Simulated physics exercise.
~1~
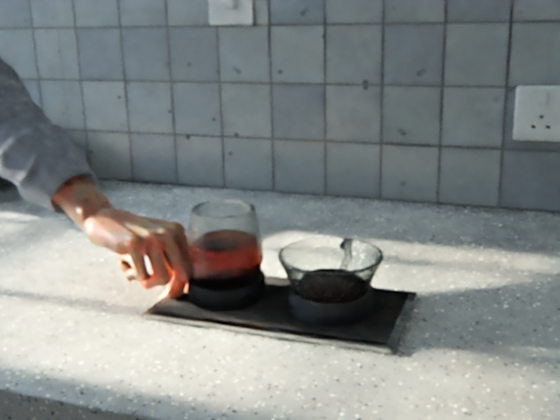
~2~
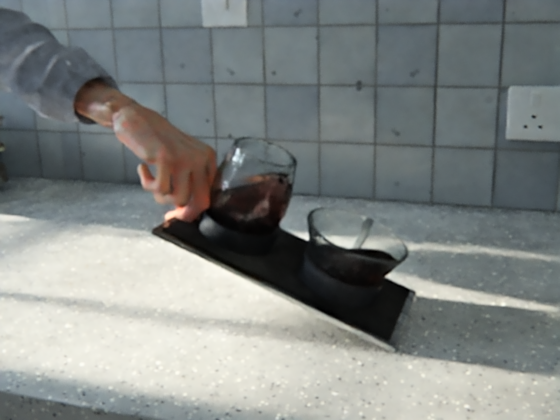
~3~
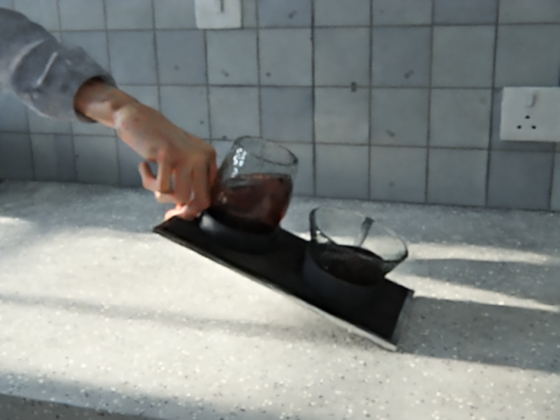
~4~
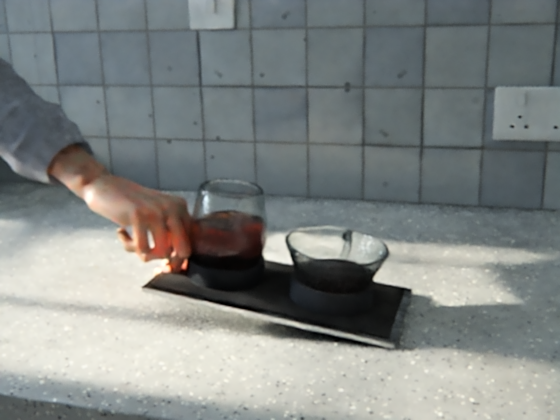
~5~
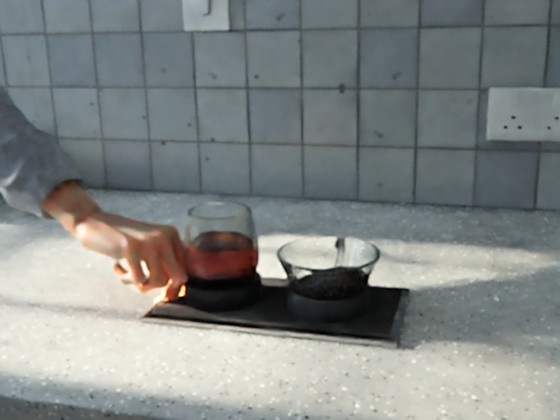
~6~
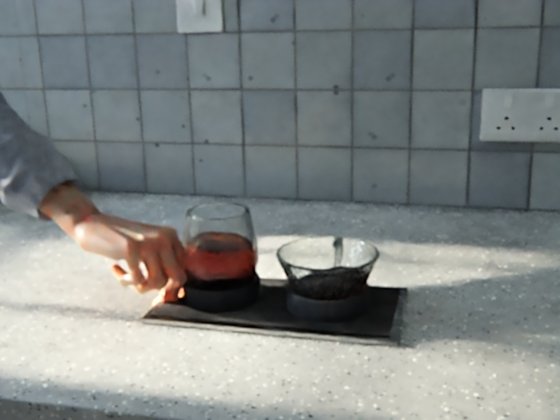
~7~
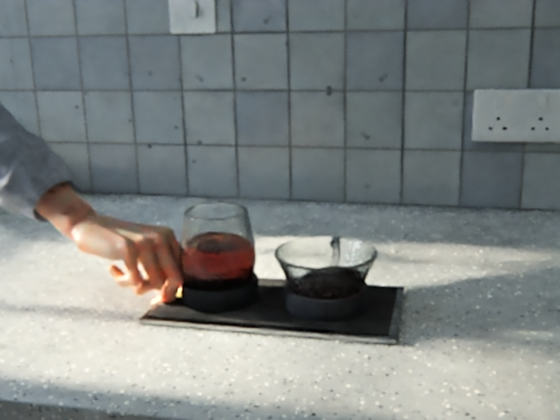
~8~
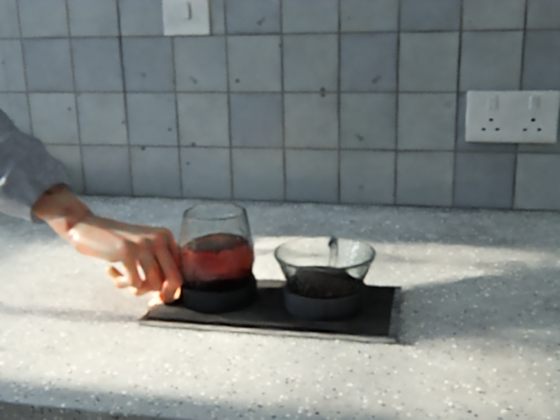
At the start, a hand in a grey sleeve holds the left end of a dark tray on a speckled counter, with a stemless glass of reddish tea on the left and a wide, clear cup of dark tea on the right. The hand raises that end until the tray slopes steeply down to the right, and both vessels lean with it, snug in their dark holders. It then lowers the tray back onto the counter as the view drifts slightly. Finally, the tray lies flat, both vessels stand upright, and the fingers remain at its left edge.
